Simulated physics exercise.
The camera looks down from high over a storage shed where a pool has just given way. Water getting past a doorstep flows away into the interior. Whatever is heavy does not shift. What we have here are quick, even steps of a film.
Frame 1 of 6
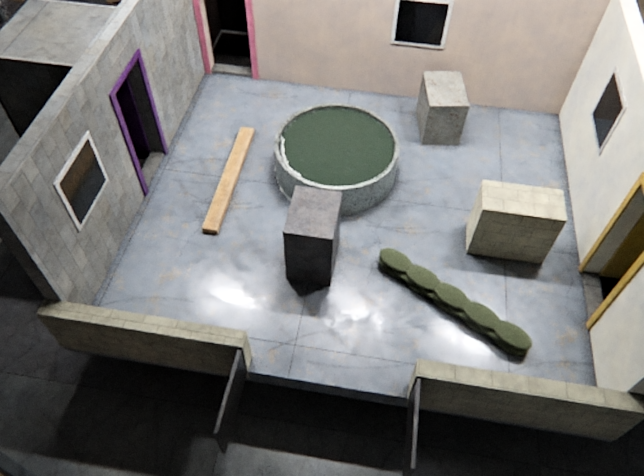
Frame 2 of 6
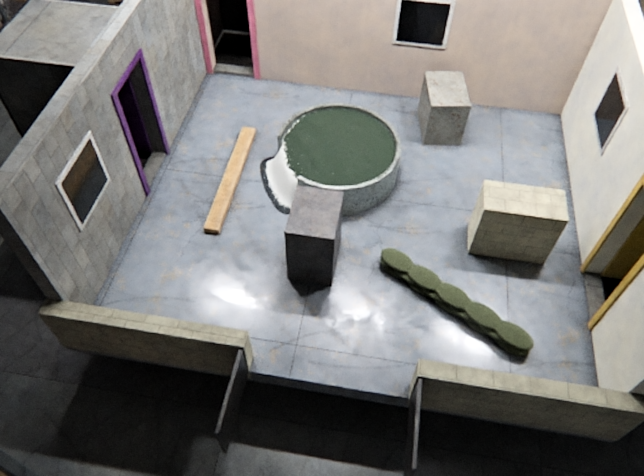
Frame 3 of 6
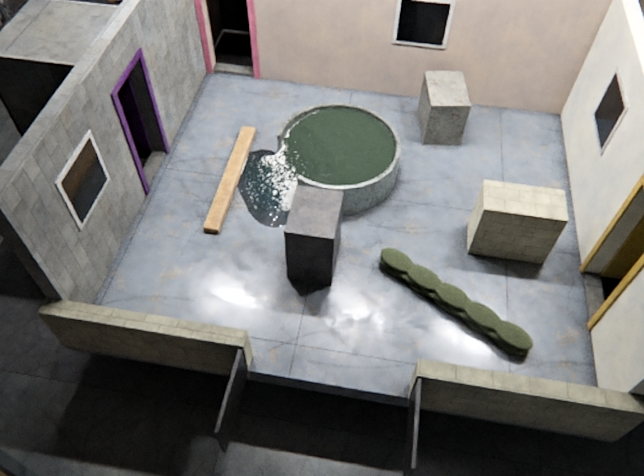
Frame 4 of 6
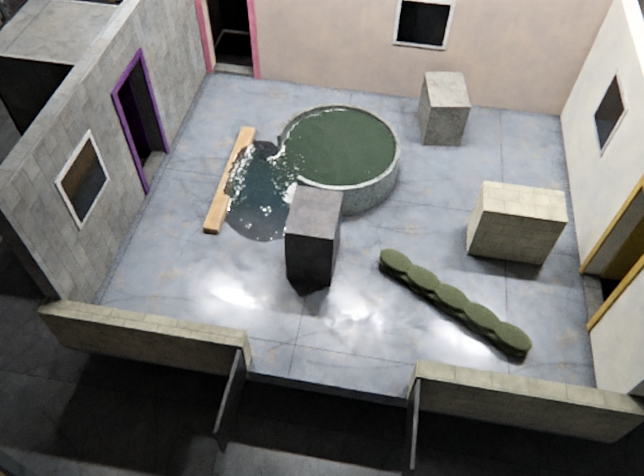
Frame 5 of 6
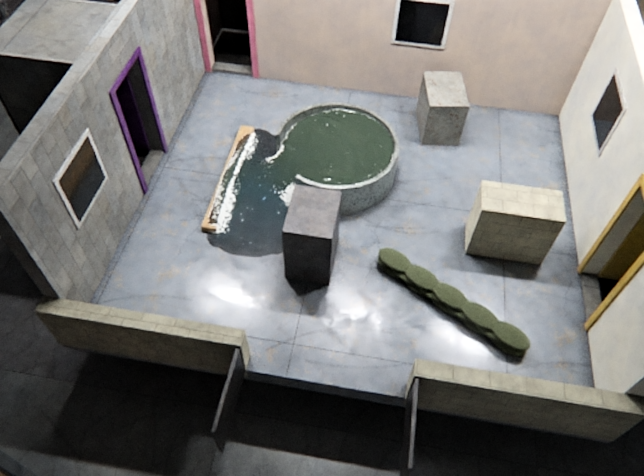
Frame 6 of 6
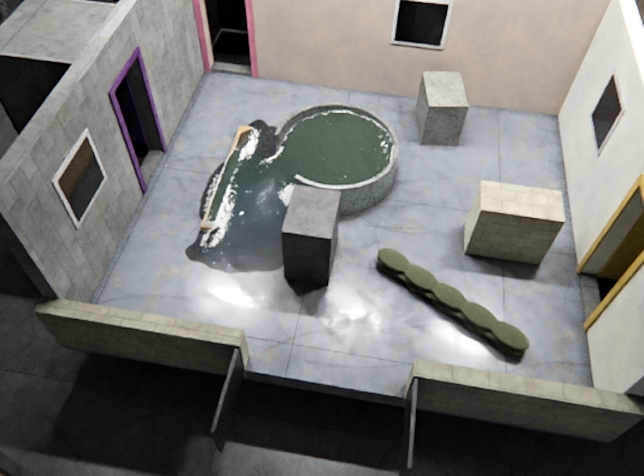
Walled yard with a round tank bursting open on its left side, dark green water spreading across the floor and over a plank.
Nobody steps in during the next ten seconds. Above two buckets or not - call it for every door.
Pink door: Not above two buckets; yellow door: Not above two buckets; purple door: Above two buckets.
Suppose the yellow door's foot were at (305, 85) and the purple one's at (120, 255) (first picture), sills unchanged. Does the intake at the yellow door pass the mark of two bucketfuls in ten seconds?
Taken on its own, the yellow door stays beneath the limit.
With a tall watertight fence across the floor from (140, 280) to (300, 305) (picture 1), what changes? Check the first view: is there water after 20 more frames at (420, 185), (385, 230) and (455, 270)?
Listed order: Spared, spared, spared.
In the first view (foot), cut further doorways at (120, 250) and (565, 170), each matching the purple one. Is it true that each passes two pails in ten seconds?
Exceeds it; stays within it.
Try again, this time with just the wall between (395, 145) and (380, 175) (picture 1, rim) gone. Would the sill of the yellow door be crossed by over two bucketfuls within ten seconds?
Yellow: Exceeds it.
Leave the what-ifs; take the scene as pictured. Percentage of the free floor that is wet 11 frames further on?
My best guess is some 30 %.
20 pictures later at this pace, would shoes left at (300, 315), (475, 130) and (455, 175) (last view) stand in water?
Point 1: Drenched; point 2: Not wet; point 3: Not wet.
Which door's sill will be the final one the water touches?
Result: The yellow-painted one.
A moment on, water covers 25 % of the floor; the pink door not reached, the yellow door not reached, the purple door wet at the sill, nothing in.
Next, water covers 30 % of the floor; the pink door not reached, the yellow door not reached, the purple door over two buckets in.
Then, water covers 40 % of the floor; the pink door wet at the sill, nothing in, the yellow door not reached, the purple door over two buckets in.
Later, water covers 55 % of the floor; the pink door wet at the sill, nothing in, the yellow door not reached, the purple door over two buckets in.
In the end, water covers 70 % of the floor; the pink door under two buckets in, the yellow door wet at the sill, nothing in, the purple door over two buckets in.
